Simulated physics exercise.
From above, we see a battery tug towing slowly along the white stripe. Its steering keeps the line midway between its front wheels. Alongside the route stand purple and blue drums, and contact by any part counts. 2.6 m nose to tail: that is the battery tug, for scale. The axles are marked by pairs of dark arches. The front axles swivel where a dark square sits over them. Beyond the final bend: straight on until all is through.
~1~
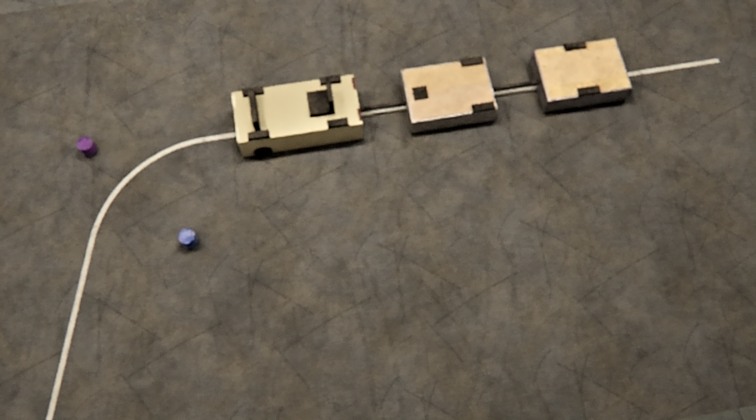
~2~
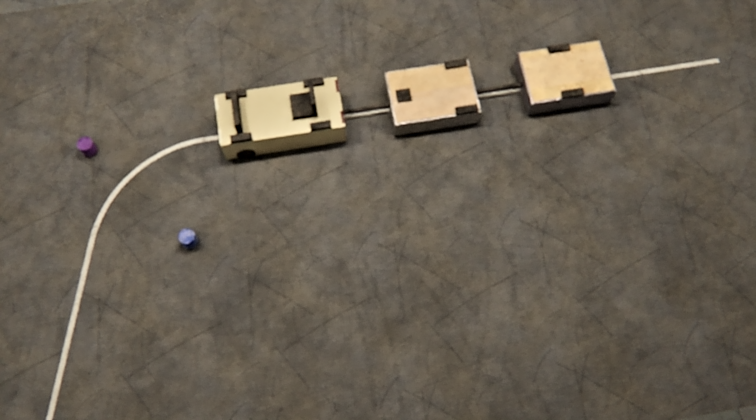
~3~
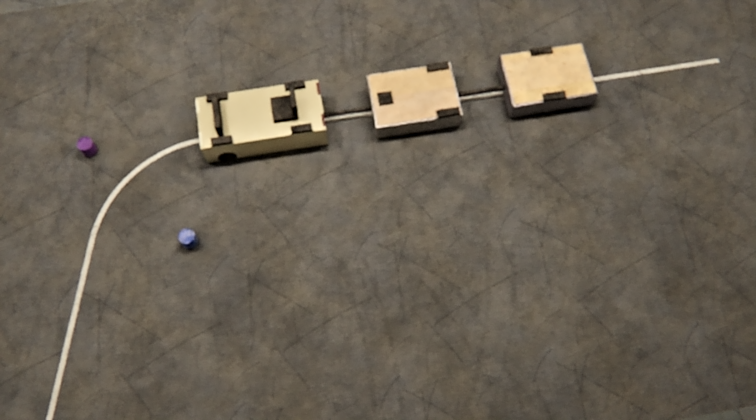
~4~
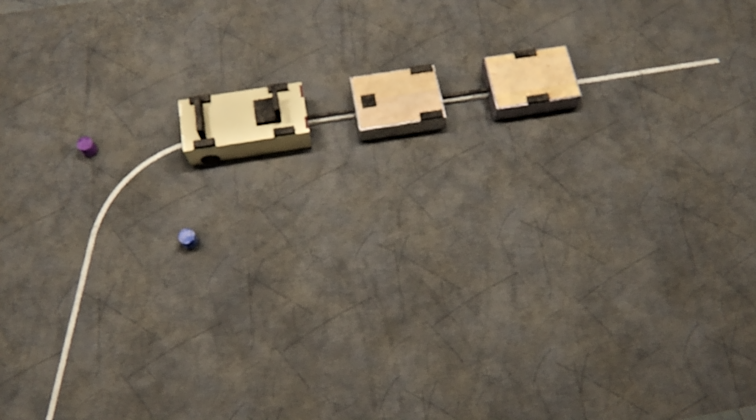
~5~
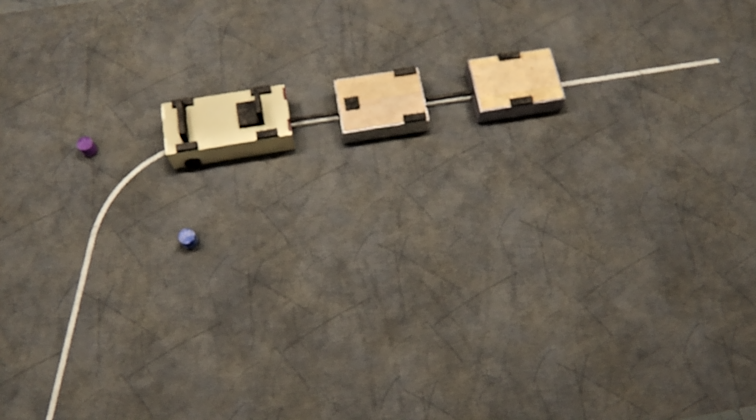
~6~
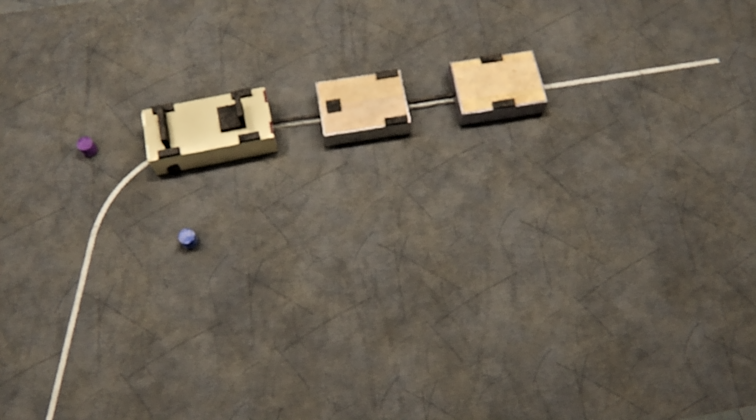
The clip opens on a cream battery tug with two boxy trailers behind it on a white stripe, seen from above. The train moves slowly left along the stripe past its starting spot, and by the close the tug's nose is at the start of the bend, near the purple and blue drums.
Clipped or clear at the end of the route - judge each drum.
Outcome: Purple is bypassed, blue is bypassed.
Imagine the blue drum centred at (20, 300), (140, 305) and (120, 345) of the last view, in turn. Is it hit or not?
The first place gets no contact, the second a hit, the third a hit.
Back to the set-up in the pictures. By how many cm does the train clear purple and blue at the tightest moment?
Results - purple 20, blue 5.
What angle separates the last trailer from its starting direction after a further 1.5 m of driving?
Roughly 0°.
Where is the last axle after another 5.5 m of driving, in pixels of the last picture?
Roughly pixel (275, 121).
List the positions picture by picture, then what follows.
In the first frame, nose (242, 116); last axle (582, 68); still straight; purple (88, 147), blue (189, 239); 2 trailers.
In the second frame, nose (224, 119); last axle (566, 71); still straight.
In the third frame, nose (205, 122); last axle (548, 73); still straight.
In the fourth frame, nose (188, 125); last axle (532, 76); still straight.
In the fifth frame, nose (171, 128); last axle (515, 78); still straight.
In the sixth frame, nose (152, 134); last axle (498, 81); turned 3°; purple (88, 147), blue (189, 239).
With 1.2 m more driven, the last axle is at (444, 89) of the last picture, on the line; purple has been passed with 20 cm to spare.
With 3.4 m more driven, the last axle is at (358, 102) of the last picture, 5 cm off the line.
With 9.1 m more driven, the last axle is at (145, 214) of the last picture, 110 cm off the line; blue has been passed with 5 cm to spare.
With 13.6 m more driven, the last axle is out of the picture, 20 cm off the line; 0 of 2 struck in all.
